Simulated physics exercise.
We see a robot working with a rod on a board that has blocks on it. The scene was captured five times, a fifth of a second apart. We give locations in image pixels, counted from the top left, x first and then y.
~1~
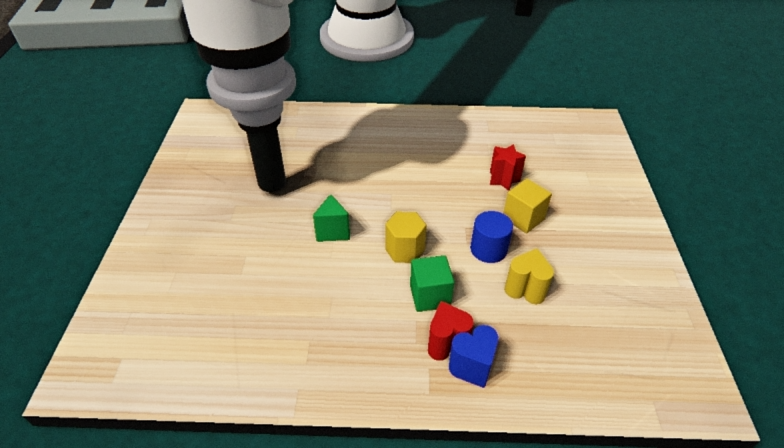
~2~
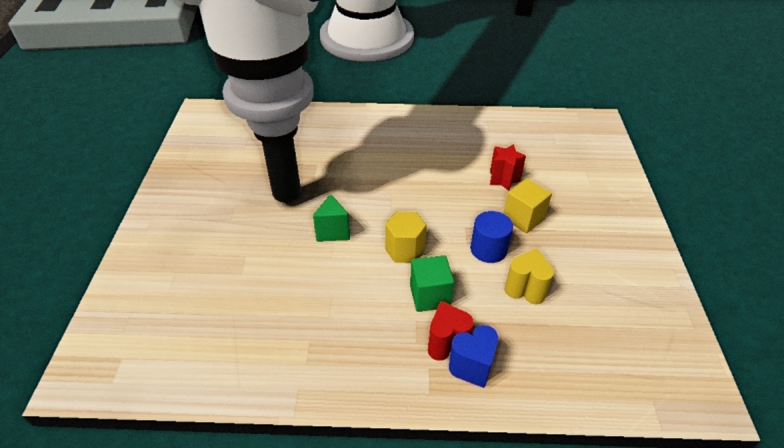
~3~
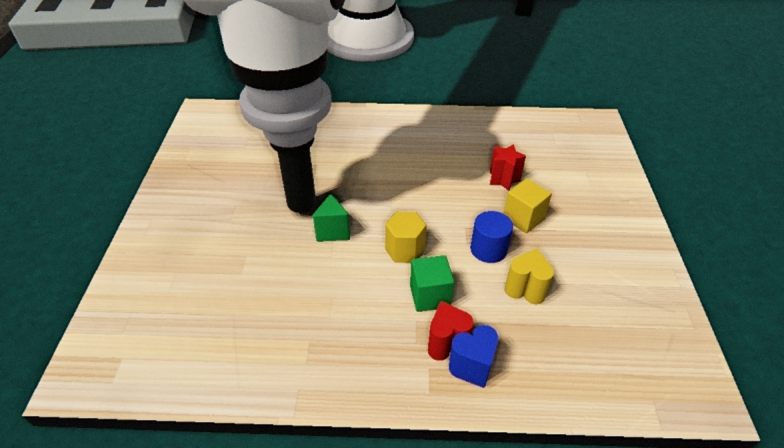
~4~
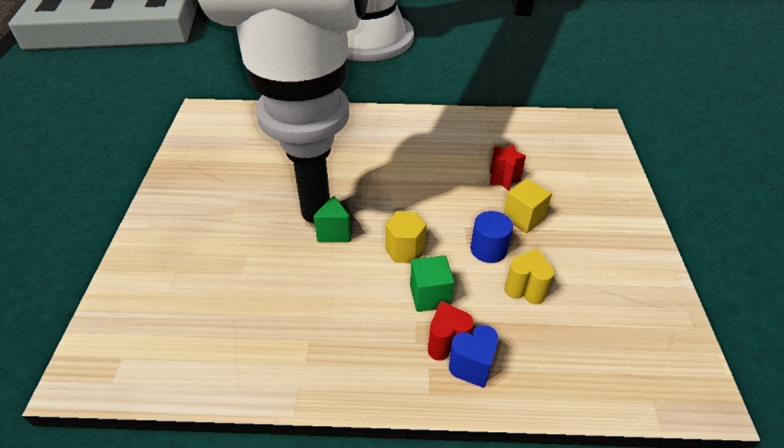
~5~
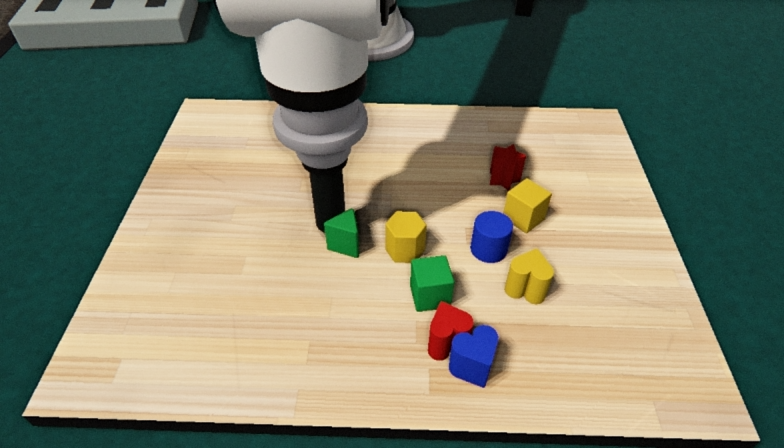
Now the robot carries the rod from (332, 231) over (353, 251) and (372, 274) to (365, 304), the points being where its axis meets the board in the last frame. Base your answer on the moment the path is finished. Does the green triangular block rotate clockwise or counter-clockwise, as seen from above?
If we look at it from overhead, the green triangular block pivots counter-clockwise.
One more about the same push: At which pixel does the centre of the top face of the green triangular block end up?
Its top face will be centred at roughly (395, 282).
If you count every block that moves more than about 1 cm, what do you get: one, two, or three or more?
Counting only shifts above 1 cm, I get one block.
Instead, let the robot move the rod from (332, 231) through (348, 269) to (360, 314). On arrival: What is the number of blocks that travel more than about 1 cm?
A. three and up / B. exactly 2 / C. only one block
It's C.
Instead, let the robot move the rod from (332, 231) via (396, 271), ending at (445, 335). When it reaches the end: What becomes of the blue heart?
Shifted.
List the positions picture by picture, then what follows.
In the first picture, lower end of the rod at (272, 184), tops of blocks, green triangular block at (331, 207), yellow six-sided block at (406, 223).
In the second picture, rod at (287, 194), blocks as before.
In the third picture, rod at (302, 204), blocks as before.
In the fourth picture, rod at (317, 214), green triangular block at (332, 208).
In the fifth picture, rod at (331, 224), green triangular block at (344, 220), yellow six-sided block at (406, 223).
What follows on the original path. One third of the way, rod at (353, 245); green triangular block at (367, 243).
Two thirds of the way, rod at (372, 268); green triangular block at (389, 267).
At the end, rod at (365, 297); green triangular block at (395, 282), turned 30° anticlockwise; yellow six-sided block not moved.
